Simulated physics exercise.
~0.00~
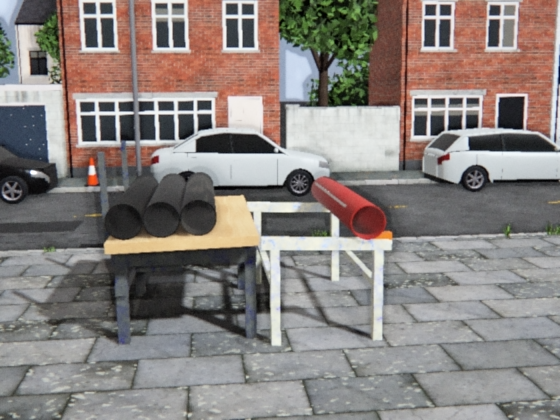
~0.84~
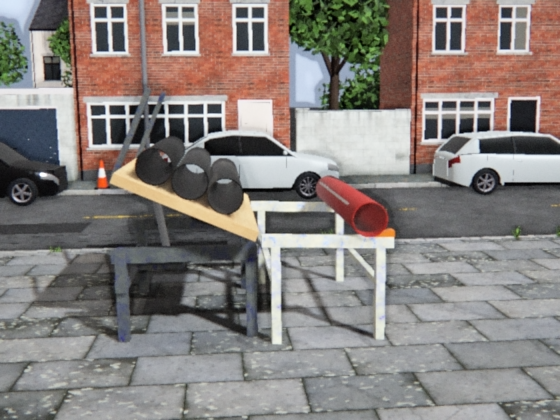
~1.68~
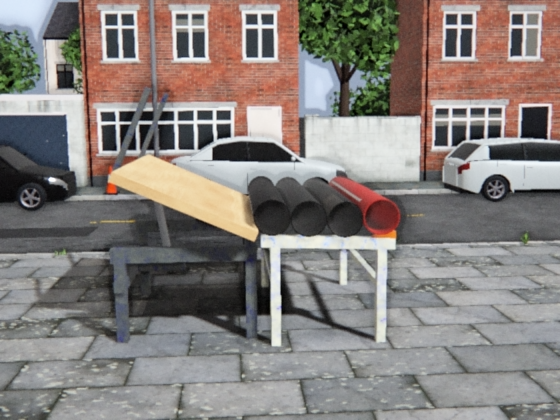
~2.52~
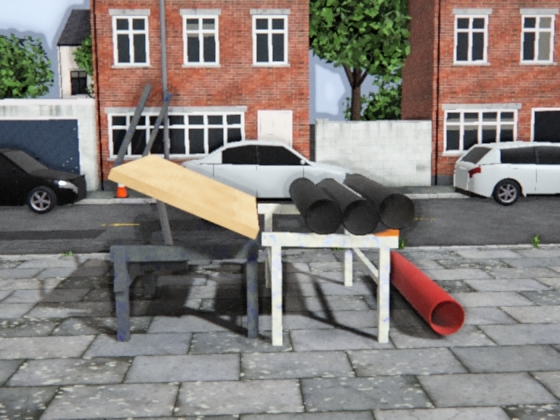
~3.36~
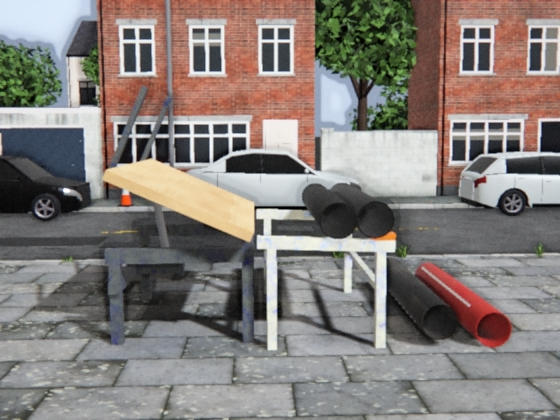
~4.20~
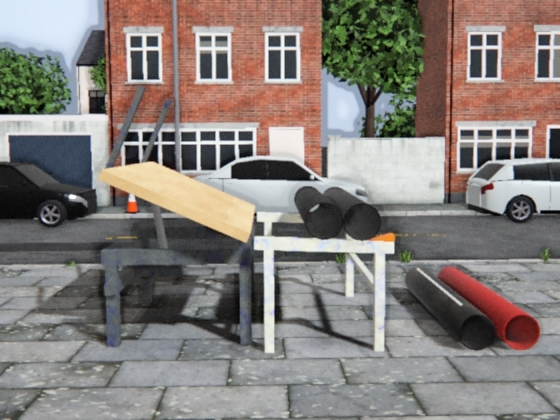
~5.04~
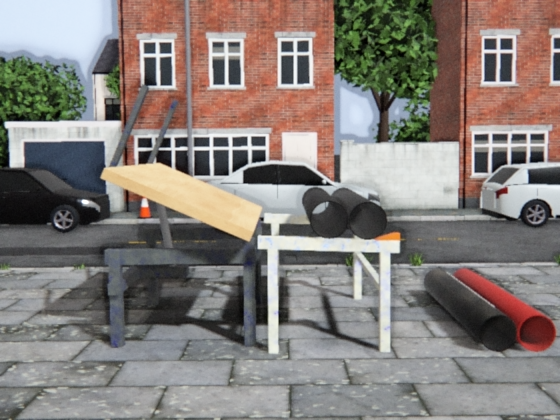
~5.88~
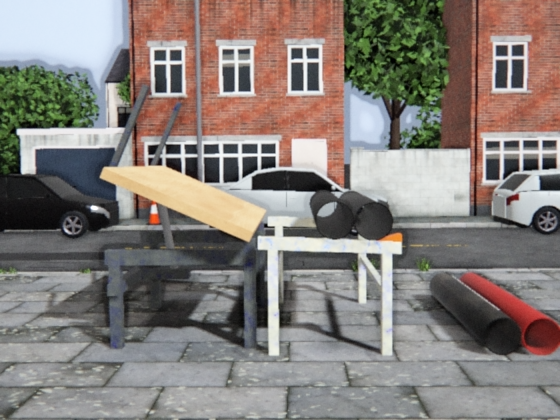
Three black pipes rolled down a tilting wooden deck onto a white rack, where a red pipe was waiting, and the red one went over the far end, followed by a black one. Both ended up on the paving, while two black pipes stayed on the rack.
